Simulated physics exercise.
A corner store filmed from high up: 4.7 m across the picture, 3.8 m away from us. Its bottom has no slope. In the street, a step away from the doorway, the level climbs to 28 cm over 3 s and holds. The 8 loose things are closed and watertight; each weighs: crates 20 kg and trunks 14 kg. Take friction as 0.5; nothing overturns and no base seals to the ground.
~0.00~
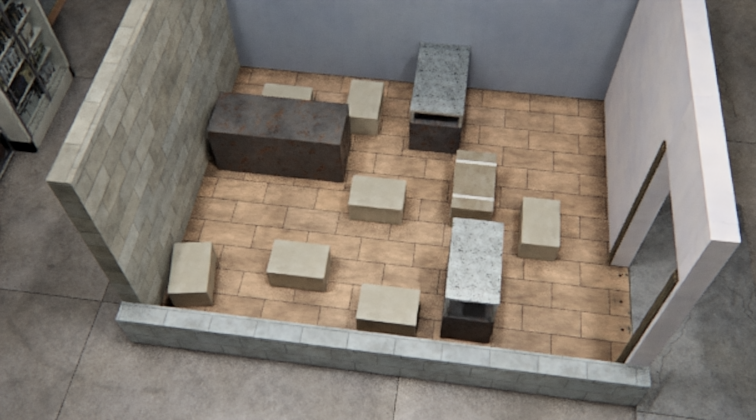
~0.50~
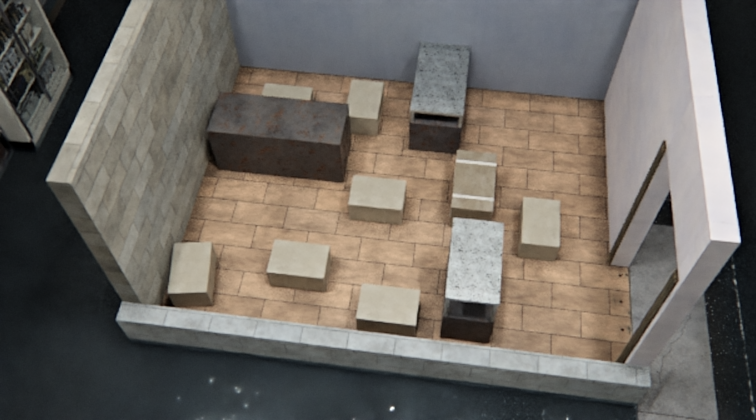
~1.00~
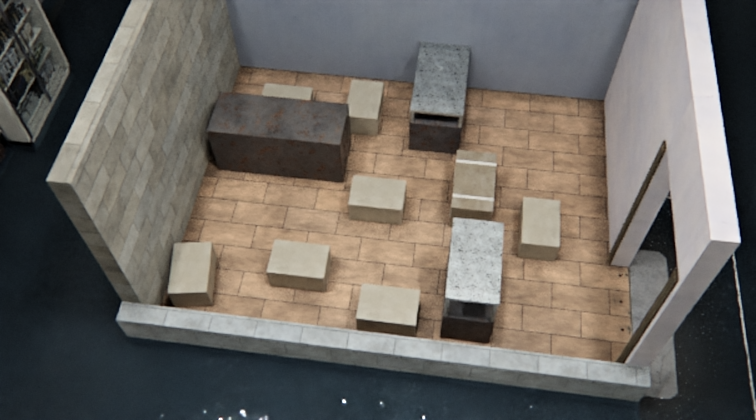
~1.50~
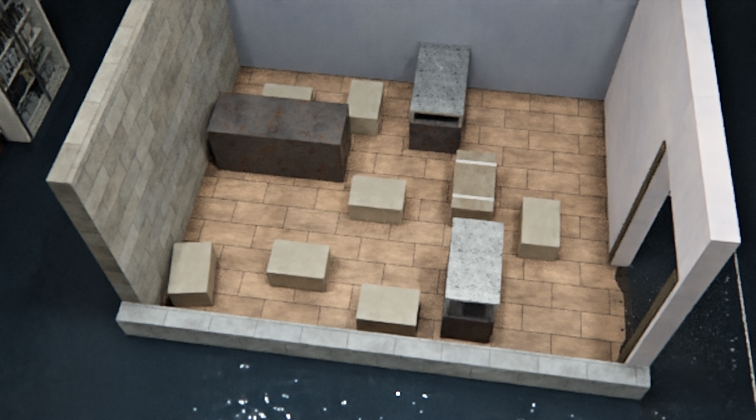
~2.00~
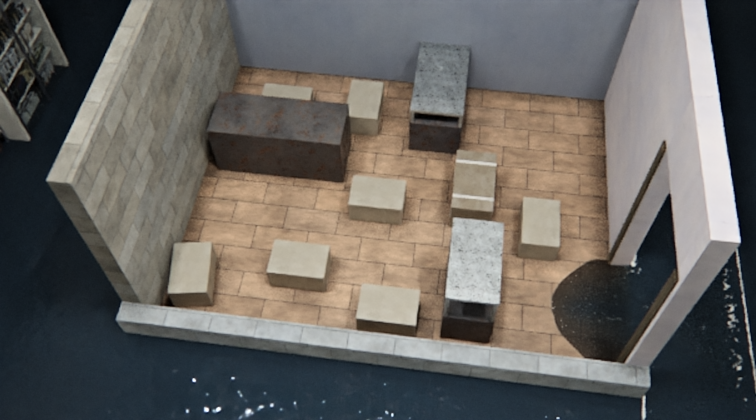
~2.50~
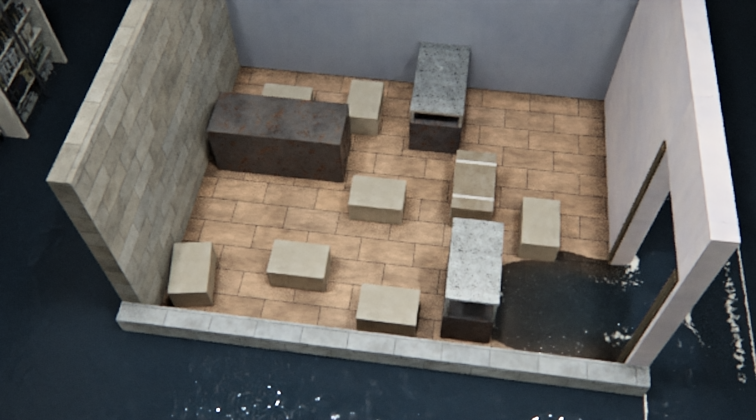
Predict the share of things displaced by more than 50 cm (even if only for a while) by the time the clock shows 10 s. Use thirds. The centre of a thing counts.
That comes to between one and two thirds.
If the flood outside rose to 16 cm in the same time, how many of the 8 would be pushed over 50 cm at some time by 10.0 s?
In that case 2 of them.
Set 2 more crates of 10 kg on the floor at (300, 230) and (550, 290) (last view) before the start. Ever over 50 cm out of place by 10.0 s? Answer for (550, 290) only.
It is past it.
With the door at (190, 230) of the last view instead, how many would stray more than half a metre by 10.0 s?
Then 5.
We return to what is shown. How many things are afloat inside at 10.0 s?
6 of them.
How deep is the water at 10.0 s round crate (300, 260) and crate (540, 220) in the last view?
About 8 and 20 cm.
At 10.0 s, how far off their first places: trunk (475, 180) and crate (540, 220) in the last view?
In turn: 140 cm, 10 cm.
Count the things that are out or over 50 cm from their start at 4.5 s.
By then 1.
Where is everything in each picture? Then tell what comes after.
The first picture shows a crate at (190, 267), on the bottom; a crate at (388, 304), on the bottom; water covers 0.0 m2; 0 of 8 have shifted.
The second picture shows a crate at (190, 267), on the bottom; a crate at (388, 304) rests on the ground; 0.0 m2 under water; 0 of 8 have shifted.
The third picture shows a crate at (190, 267), on the bottom; a crate at (388, 304), on the bottom; 0.0 m2 under water; 0 of 8 have shifted.
The fourth picture shows a crate at (190, 267) rests on the ground; a crate at (388, 304), on the bottom; water covers 0.0 m2; 0 of 8 have shifted.
The fifth picture shows a crate at (190, 267), on the bottom; a crate at (388, 304) rests on the ground; water covers 0.5 m2; 0 of 8 have shifted.
The sixth picture shows a crate at (190, 267), on the bottom; a crate at (388, 304) rests on the ground; 1.3 m2 under water; 0 of 8 have shifted.
After 3.5 s 0 of 8 are over 50 cm from their spots; 0 afloat.
After 4.5 s 1 of 8 are over 50 cm from their spots; 0 afloat.
After 7.0 s 2 of 8 are over 50 cm from their spots; 2 afloat.
After 10.0 s 3 of 8 are over 50 cm from their spots, and 4 have been at some point; 6 afloat.
